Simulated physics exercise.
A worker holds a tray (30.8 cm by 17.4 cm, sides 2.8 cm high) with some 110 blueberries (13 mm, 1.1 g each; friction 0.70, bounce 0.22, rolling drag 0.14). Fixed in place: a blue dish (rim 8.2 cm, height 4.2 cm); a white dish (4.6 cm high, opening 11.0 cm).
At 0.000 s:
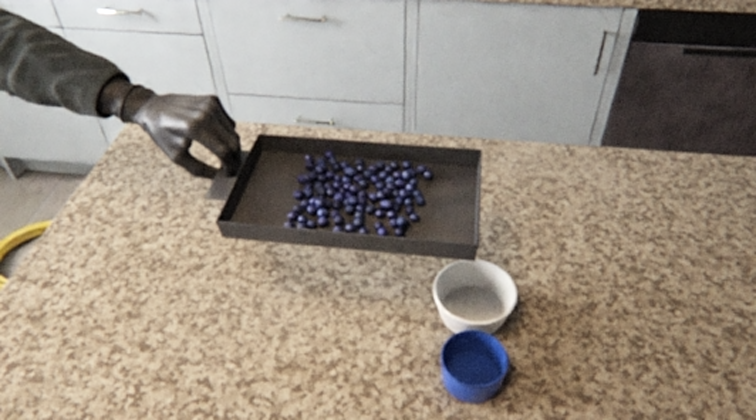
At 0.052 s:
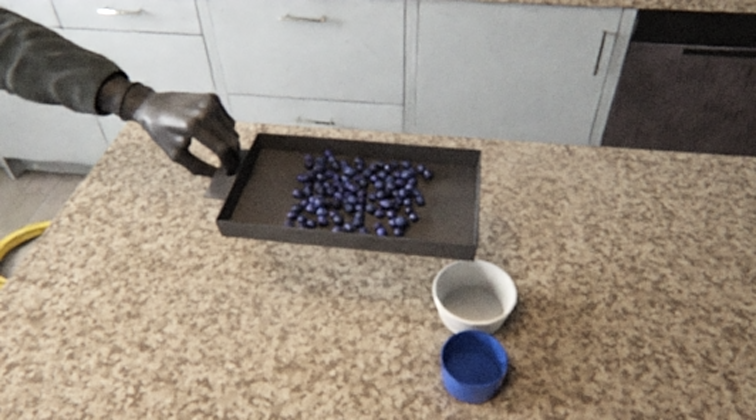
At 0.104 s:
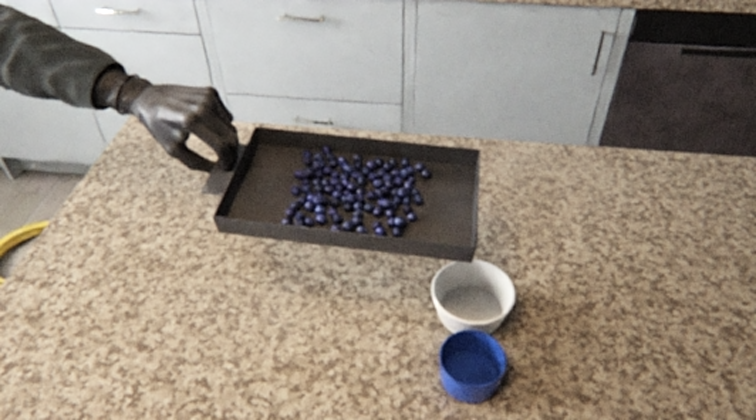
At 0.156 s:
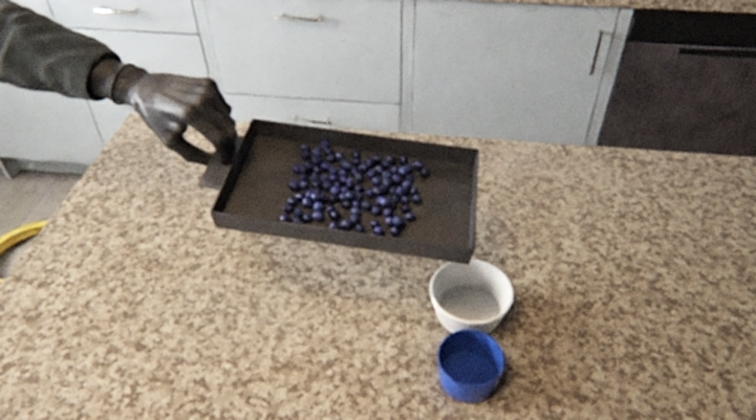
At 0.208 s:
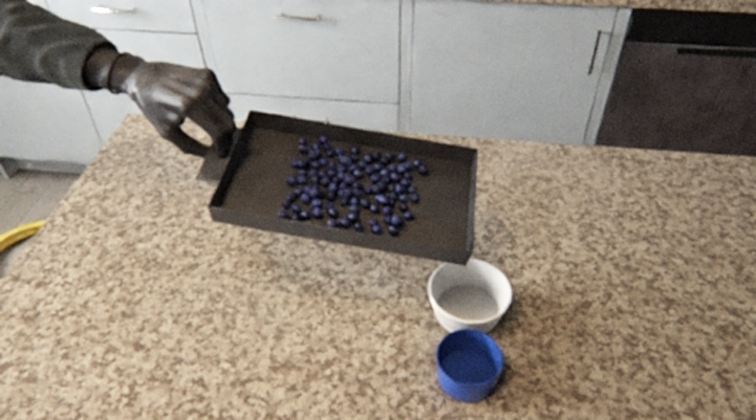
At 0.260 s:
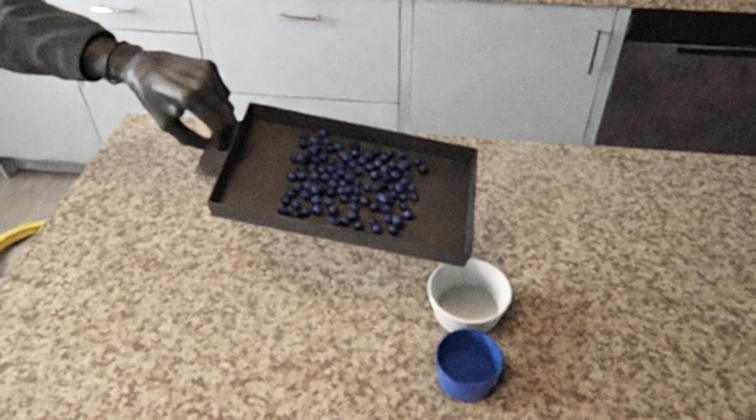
A dark-gloved hand held a black tray of blueberries above a speckled counter, near a white dish and a blue one, then gradually raised the left side so the tray sloped toward the front right.
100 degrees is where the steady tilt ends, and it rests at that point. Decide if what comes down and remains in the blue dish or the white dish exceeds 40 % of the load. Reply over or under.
Over.
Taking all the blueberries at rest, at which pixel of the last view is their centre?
(442, 316), roughly.
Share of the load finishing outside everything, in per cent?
Around 50 in a hundred end up there.
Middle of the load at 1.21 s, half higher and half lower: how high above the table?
The halfway height sits near 20 cm above the table.
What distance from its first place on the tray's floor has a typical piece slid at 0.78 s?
I'd put it at about 9 cm.
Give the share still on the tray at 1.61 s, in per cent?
About 100 per cent of the load is still held by the tray.
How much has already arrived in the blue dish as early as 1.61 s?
Tally so far: Close to 0 per cent.
After 0.78 s, tilt 42 degrees; tray 100 %; middle of all pieces on or above the table near (410, 213).
After 1.21 s, tilt 67 degrees; tray 100 %; middle of all pieces on or above the table near (412, 213).
Then, at 1.61 s, tilt 90 degrees; tray 100 %; middle of all pieces on or above the table near (412, 212).
Then, at 1.99 s, tilt 100 degrees; tray 15 %, outside 30 %, white dish 40 %, in the air 15 %; middle of all pieces on or above the table near (440, 300).
In the end, at 2.8 s, outside 50 %, white dish 50 %.
